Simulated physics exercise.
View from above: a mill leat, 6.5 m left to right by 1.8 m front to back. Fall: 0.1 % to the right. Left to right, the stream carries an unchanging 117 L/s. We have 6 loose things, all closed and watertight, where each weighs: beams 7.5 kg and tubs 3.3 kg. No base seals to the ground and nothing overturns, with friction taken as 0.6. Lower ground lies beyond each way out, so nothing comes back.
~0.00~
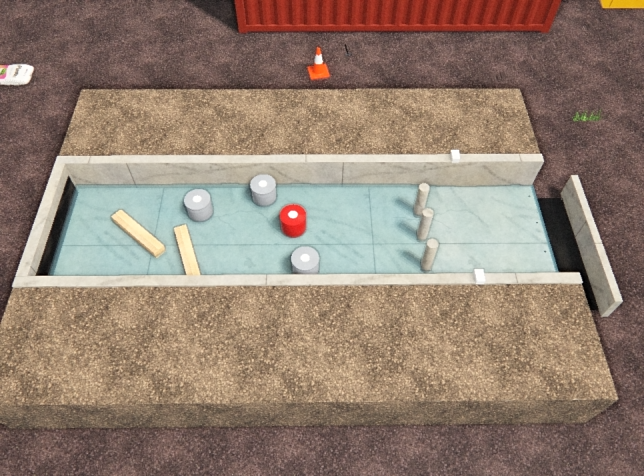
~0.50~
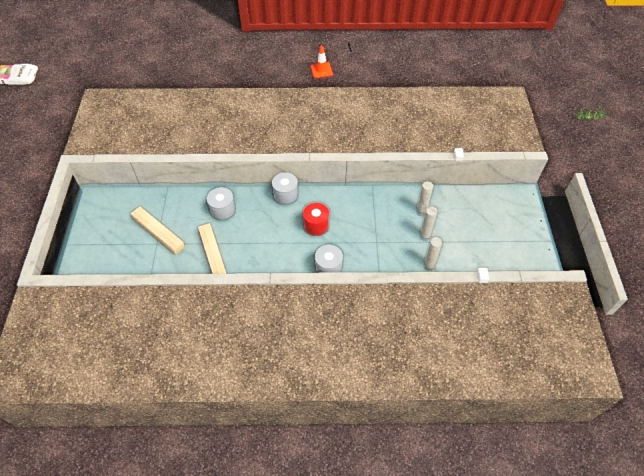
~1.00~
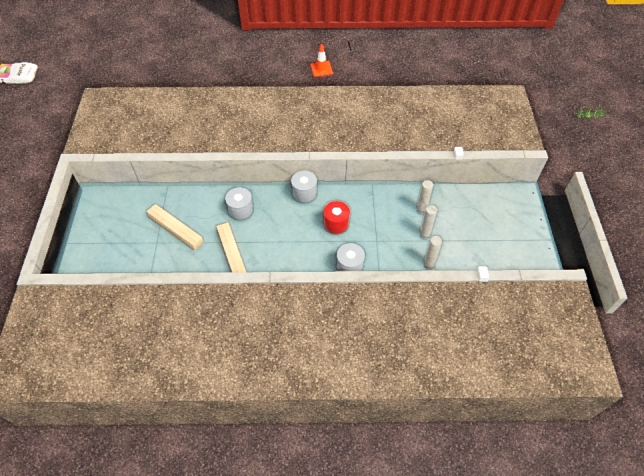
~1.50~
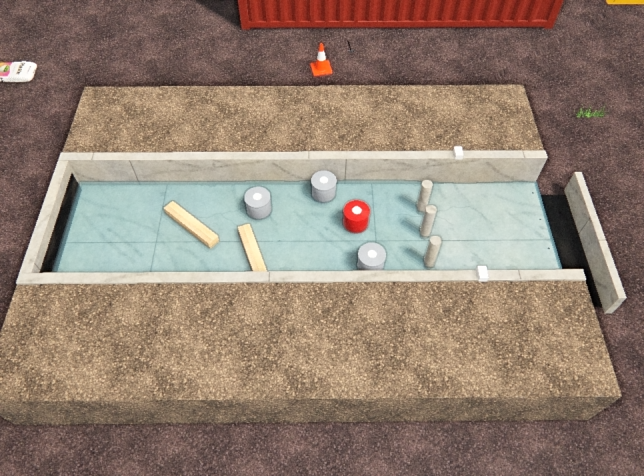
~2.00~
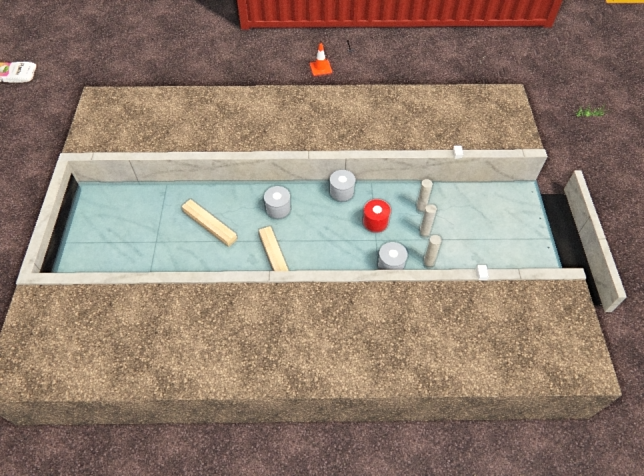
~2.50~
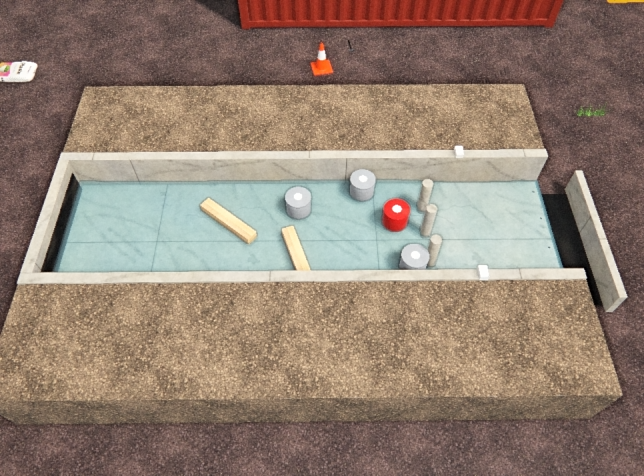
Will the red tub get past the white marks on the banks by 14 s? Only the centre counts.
Red tub: Comes up short.
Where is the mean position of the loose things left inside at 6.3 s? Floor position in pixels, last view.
The centre is close to (407, 233).
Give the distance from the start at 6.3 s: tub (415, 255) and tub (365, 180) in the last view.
Respectively, 140 cm and gone out.
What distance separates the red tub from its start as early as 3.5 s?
By then it has shifted roughly 150 cm.
After 3.5 s the red tub is near (418, 206), 1.6 m from its start, afloat; 0 of 6 are over the mark; 6 afloat.
After 6.3 s the red tub is near (418, 206), 1.6 m from its start, afloat; 1 of 6 are over the mark; 5 afloat.
After 10.0 s the red tub is near (418, 206), 1.6 m from its start, afloat; 3 of 6 are over the mark; 4 afloat.
After 14.0 s the red tub is near (418, 206), 1.6 m from its start, afloat; 3 of 6 are over the mark; 3 afloat.
